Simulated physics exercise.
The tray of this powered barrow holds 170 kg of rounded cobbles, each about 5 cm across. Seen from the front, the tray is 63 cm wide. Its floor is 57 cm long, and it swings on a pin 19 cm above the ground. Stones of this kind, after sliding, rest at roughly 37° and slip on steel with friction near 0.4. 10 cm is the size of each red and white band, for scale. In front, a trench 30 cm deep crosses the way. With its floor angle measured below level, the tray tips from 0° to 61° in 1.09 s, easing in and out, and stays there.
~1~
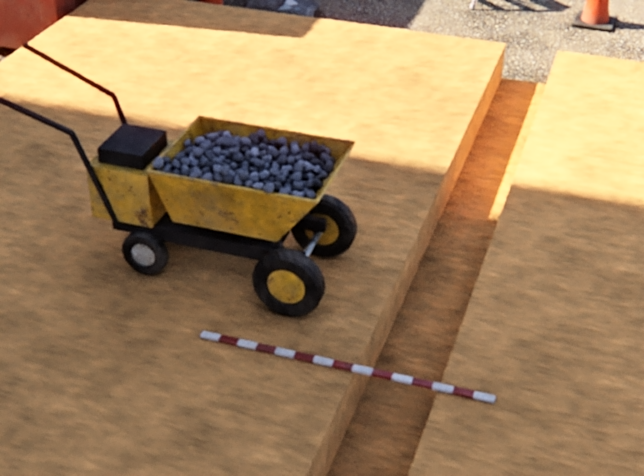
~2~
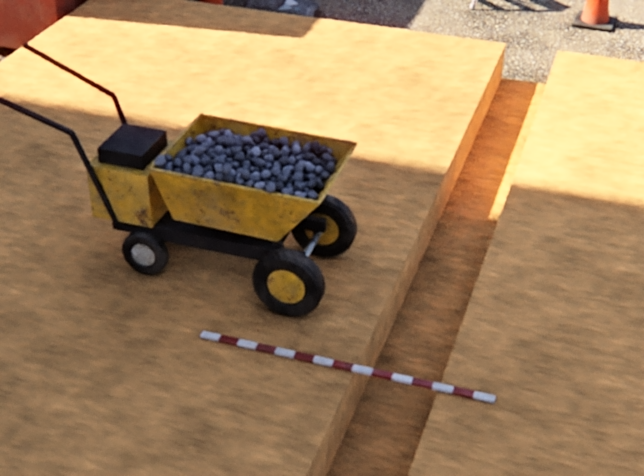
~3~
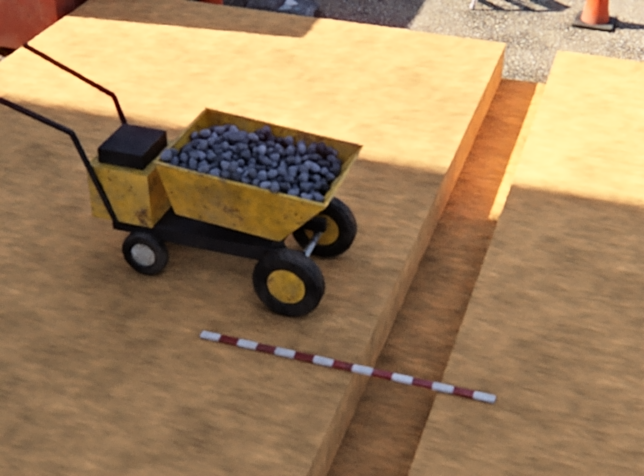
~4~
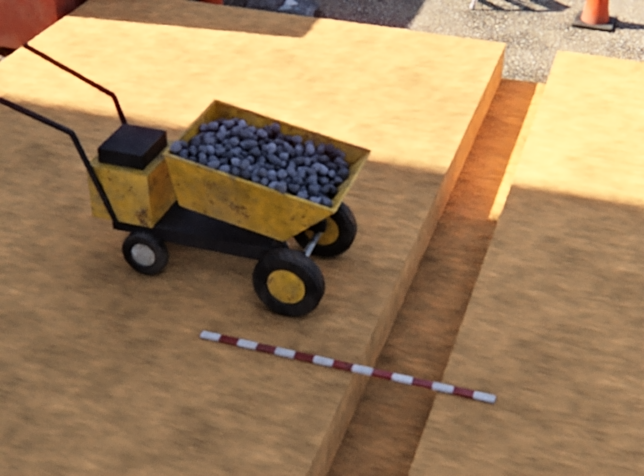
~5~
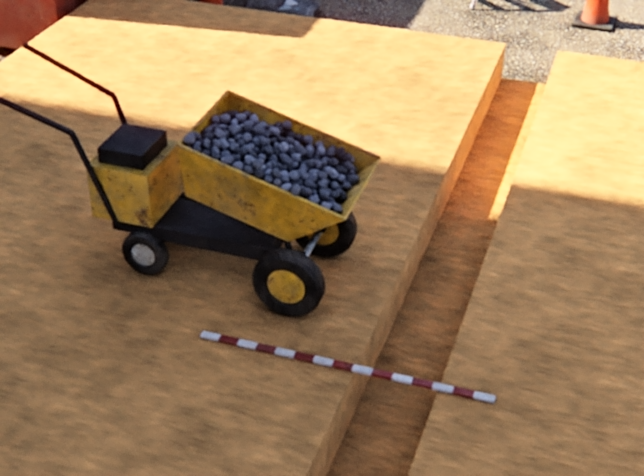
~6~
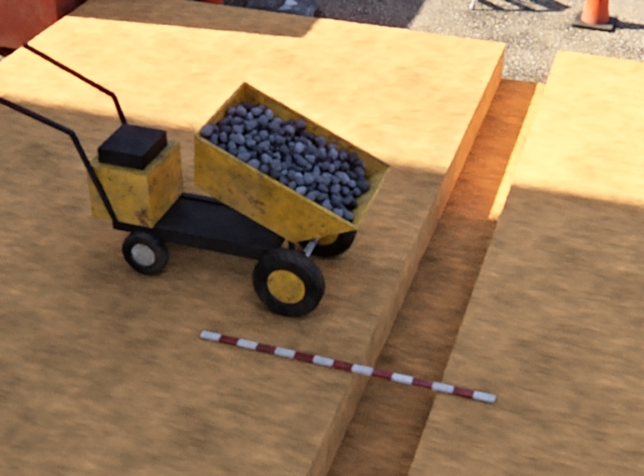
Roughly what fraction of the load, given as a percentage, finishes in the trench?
Some 65 per cent of the stones.
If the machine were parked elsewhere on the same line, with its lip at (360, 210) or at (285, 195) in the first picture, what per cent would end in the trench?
That gives roughly 35 per cent and roughly 75 per cent.
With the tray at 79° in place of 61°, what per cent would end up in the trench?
I'd expect around 85 in a hundred.
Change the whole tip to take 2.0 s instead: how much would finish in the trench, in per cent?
Close to 70 percent, then.
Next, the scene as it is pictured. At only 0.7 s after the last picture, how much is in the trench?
I'd say near 20 per cent at that time.
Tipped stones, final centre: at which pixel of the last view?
Look at roughly (434, 339).
Then, 0.4 s after the last picture the floor is at 52°, 100 % in the tray; the foremost stones are at (397, 233).
Then, 0.7 s after the last picture the floor is at 61°, 81 % in the tray, 19 % in the trench; the foremost stones are at (461, 307).
Then, 1.1 s after the last picture the floor is at 61°, 52 % in the tray, 36 % in the trench, 12 % past the trench; the foremost stones are at (554, 346).
Then, 3.0 s after the last picture the floor is at 61°, 23 % in the tray, 65 % in the trench, 12 % past the trench; the foremost stones are at (641, 376).
